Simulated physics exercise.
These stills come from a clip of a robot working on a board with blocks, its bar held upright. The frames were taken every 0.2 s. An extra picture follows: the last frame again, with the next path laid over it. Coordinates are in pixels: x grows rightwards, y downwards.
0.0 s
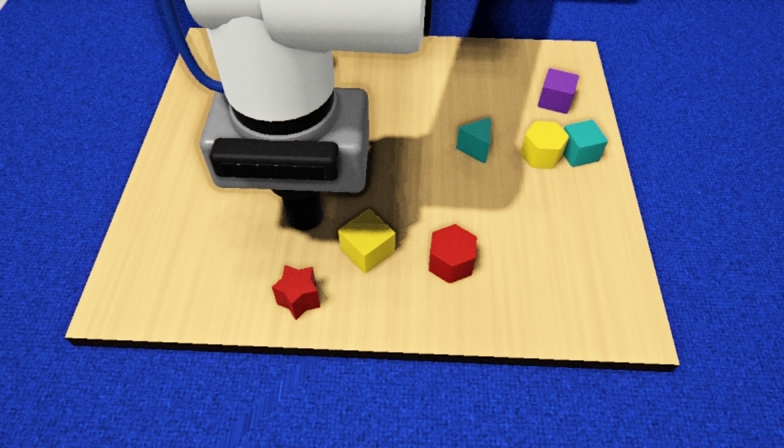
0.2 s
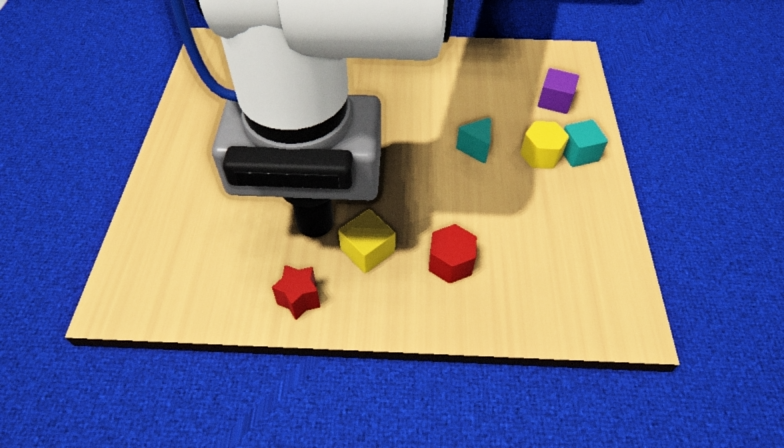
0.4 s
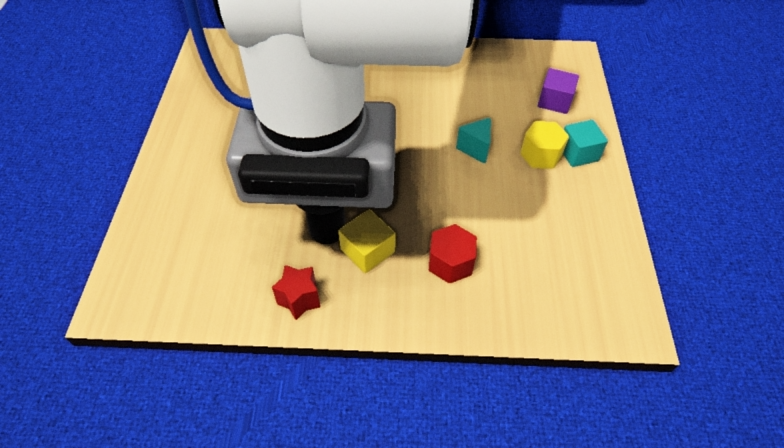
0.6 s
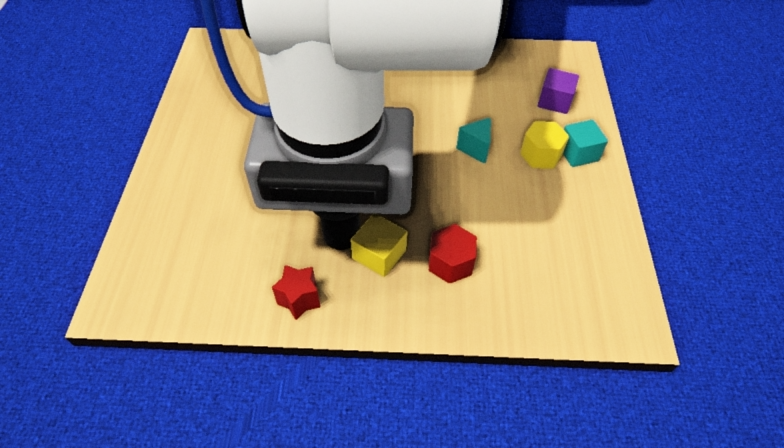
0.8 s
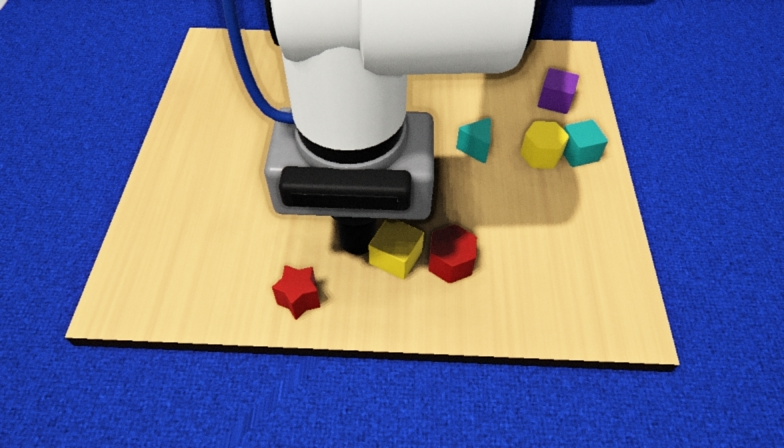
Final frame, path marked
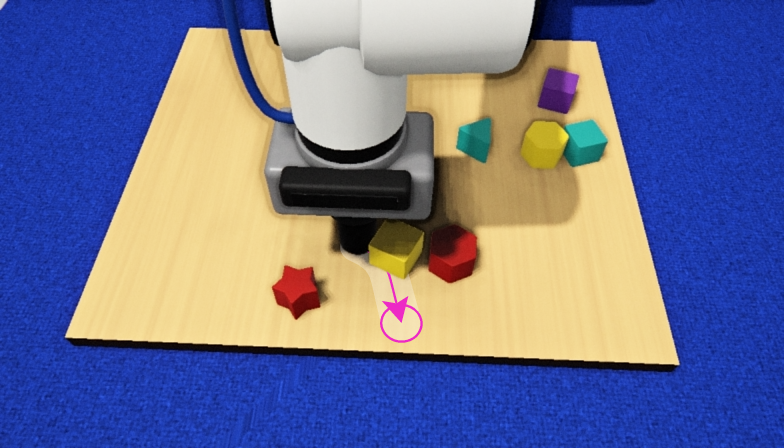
A robot arm moves right and pushes the yellow block closer to the red six-sided block.
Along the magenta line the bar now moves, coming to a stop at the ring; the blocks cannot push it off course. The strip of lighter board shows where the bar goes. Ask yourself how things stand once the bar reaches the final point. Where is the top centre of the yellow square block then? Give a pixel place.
I think it will end close to (432, 256).
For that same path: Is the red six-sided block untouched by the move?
No, I don't think so.
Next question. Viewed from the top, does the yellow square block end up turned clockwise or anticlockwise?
From above, it turns counterclockwise.
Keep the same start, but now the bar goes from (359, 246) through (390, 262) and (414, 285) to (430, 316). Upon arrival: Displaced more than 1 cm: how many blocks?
The number is two.
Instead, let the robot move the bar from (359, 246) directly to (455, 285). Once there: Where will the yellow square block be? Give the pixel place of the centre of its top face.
It will end up at (500, 262).
Drawn move, from (359, 246) through (384, 264) and (394, 292) to (401, 323).
What follows on the original path. Halfway along, bar at (390, 271); yellow square block at (431, 255), turned 35° anticlockwise; red six-sided block at (473, 245), turned 15° anticlockwise.
At the end, bar at (402, 317); red star block still; yellow square block at (432, 256), turned 40° anticlockwise; red six-sided block at (474, 245), turned 15° anticlockwise.
